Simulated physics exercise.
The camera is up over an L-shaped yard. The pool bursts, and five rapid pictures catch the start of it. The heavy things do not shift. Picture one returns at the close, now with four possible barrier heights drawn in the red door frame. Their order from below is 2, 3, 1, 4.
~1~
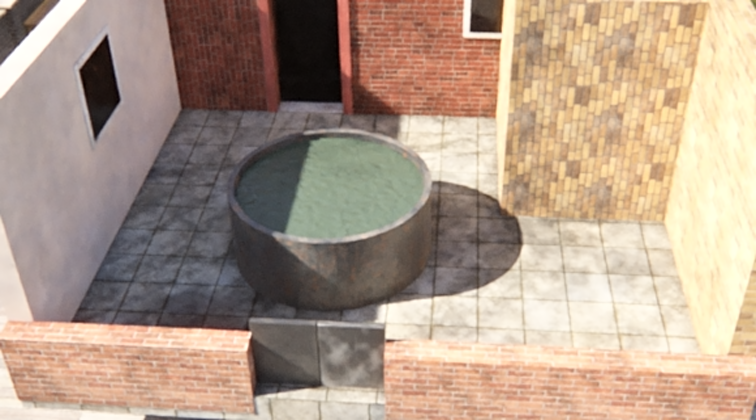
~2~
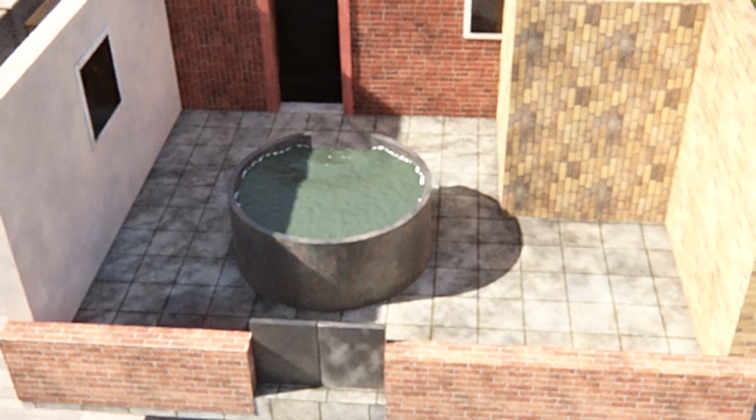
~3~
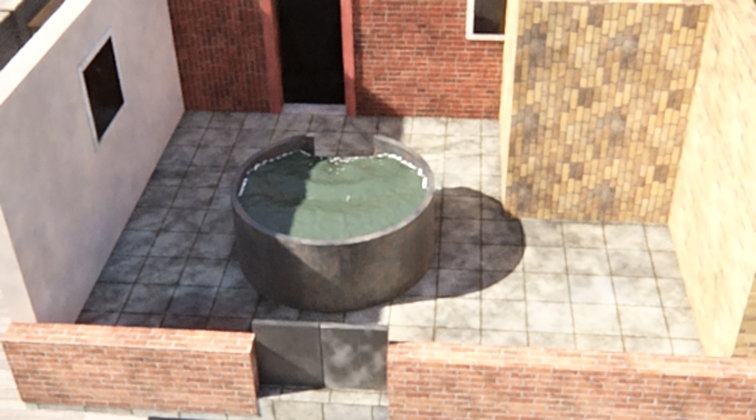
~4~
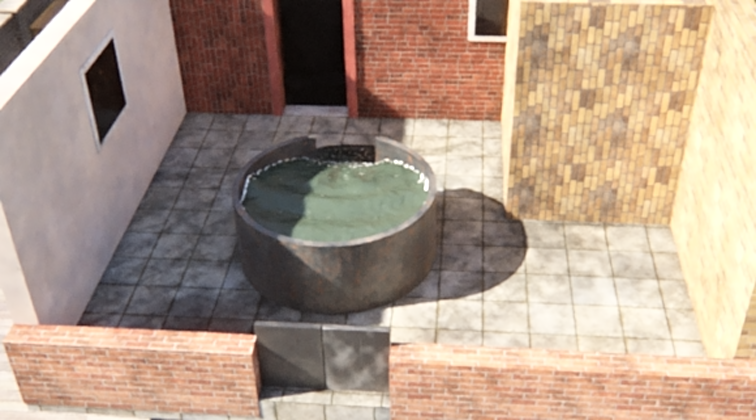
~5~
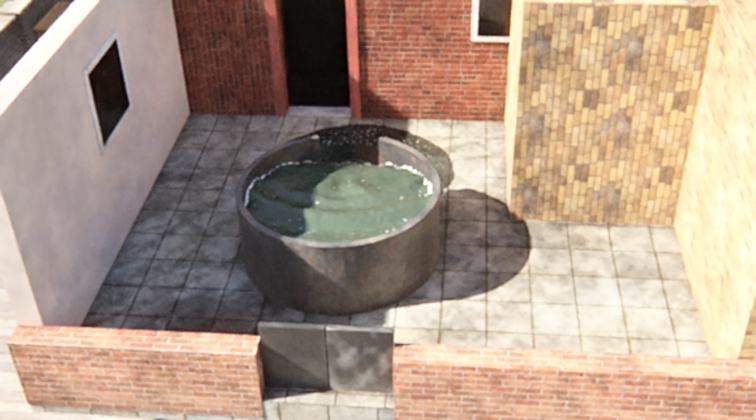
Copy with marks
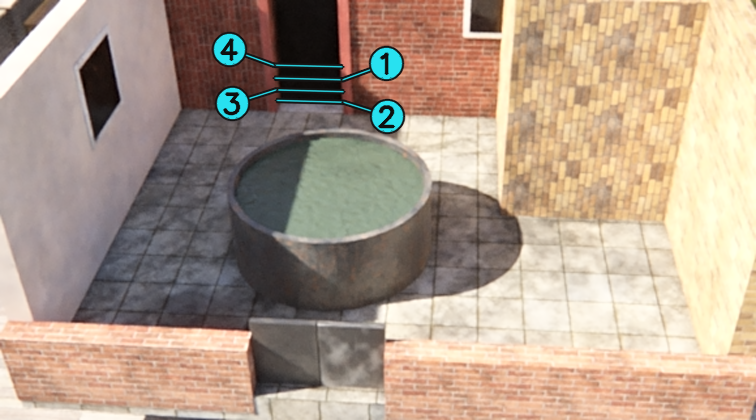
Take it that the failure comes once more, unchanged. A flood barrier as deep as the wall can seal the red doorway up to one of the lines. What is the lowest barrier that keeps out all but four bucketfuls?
It is 3.
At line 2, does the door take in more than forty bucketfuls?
No.
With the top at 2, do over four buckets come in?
Yes.
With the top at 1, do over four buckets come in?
No, that is safe.
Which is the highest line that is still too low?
Here it is line 2.
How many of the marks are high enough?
Three.
On the marked copy, 1 at (308, 78); 2 at (310, 101); 3 at (309, 90); 4 at (307, 66); from the bottom up 2, 3, 1, 4.
With 1, nothing gets over.
With 2, about 12 bucketfuls get in.
With 3, a splash gets over, under a bucket.
With 4, nothing gets over.
